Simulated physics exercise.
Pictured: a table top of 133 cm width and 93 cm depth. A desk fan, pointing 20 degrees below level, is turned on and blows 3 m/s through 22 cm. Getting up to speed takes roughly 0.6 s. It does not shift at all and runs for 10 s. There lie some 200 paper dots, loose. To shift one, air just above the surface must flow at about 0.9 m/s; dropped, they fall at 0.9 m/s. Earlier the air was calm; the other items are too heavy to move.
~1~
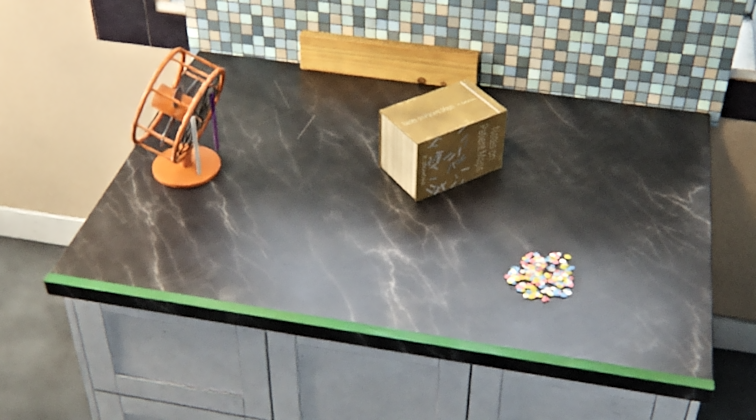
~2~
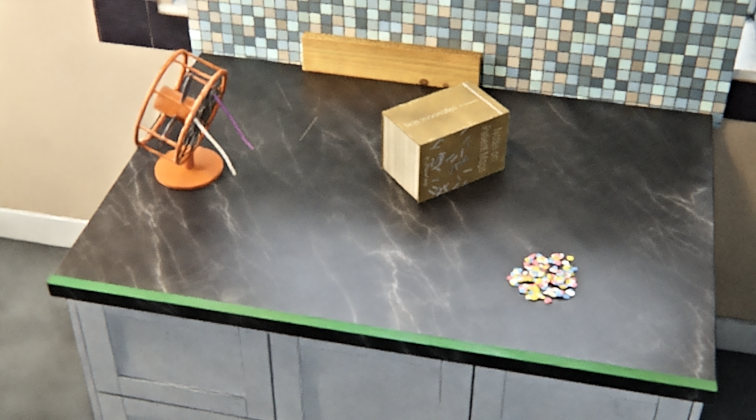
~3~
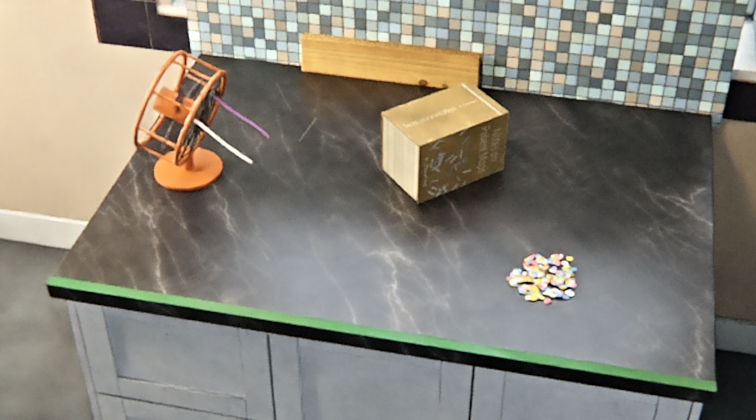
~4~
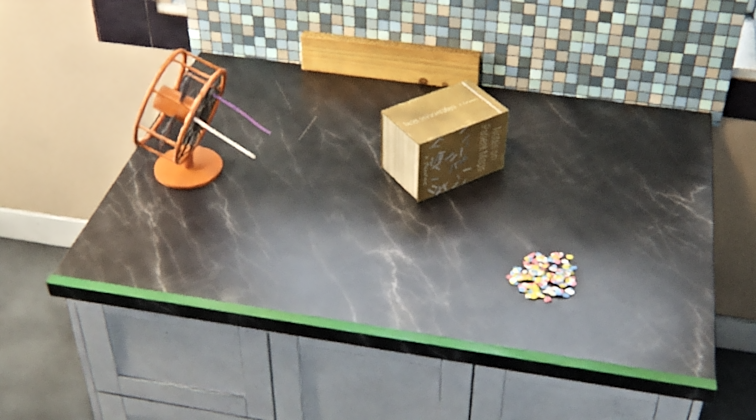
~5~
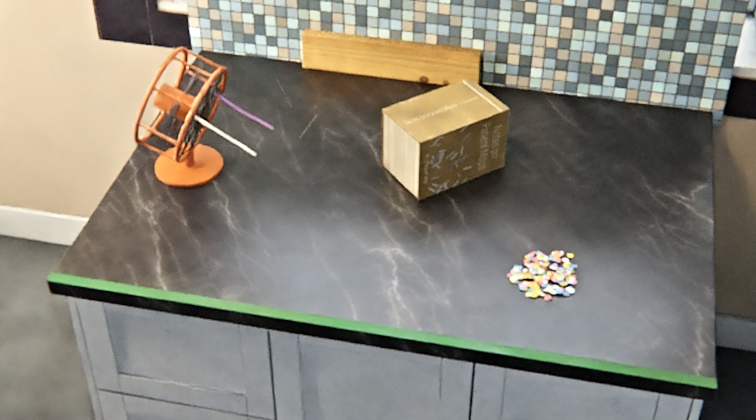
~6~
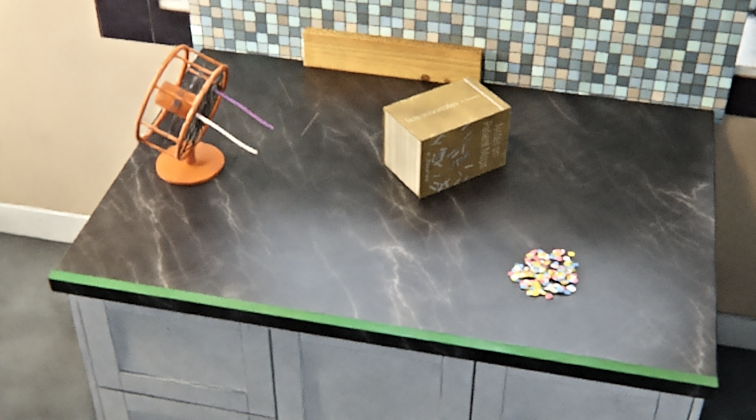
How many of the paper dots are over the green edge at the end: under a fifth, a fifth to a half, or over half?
I'd say under one fifth end up on the far side of the green edge.
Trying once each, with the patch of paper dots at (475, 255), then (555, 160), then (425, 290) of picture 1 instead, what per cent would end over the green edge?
15 %, 0 %, 100 %.
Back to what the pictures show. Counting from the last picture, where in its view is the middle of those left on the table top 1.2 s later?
Around pixel (668, 241).
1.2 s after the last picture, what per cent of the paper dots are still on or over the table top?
About 15 % remain.
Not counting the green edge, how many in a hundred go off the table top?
I would say close to 90 %.
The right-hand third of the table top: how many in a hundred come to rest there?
Something close to 5 % ends up there.
Then, 1.2 s after the last picture, 16 % are on the move or not yet settled, 2 % are over the green edge; the middle of those still in play is near (668, 241).
Then, 2.4 s after the last picture, 16 % are on the move or not yet settled, 2 % are over the green edge.
Then, 4.7 s after the last picture, 11 % are on the move or not yet settled, 2 % are over the green edge.
Then, 9.2 s after the last picture, at the end, 2 % are over the green edge.
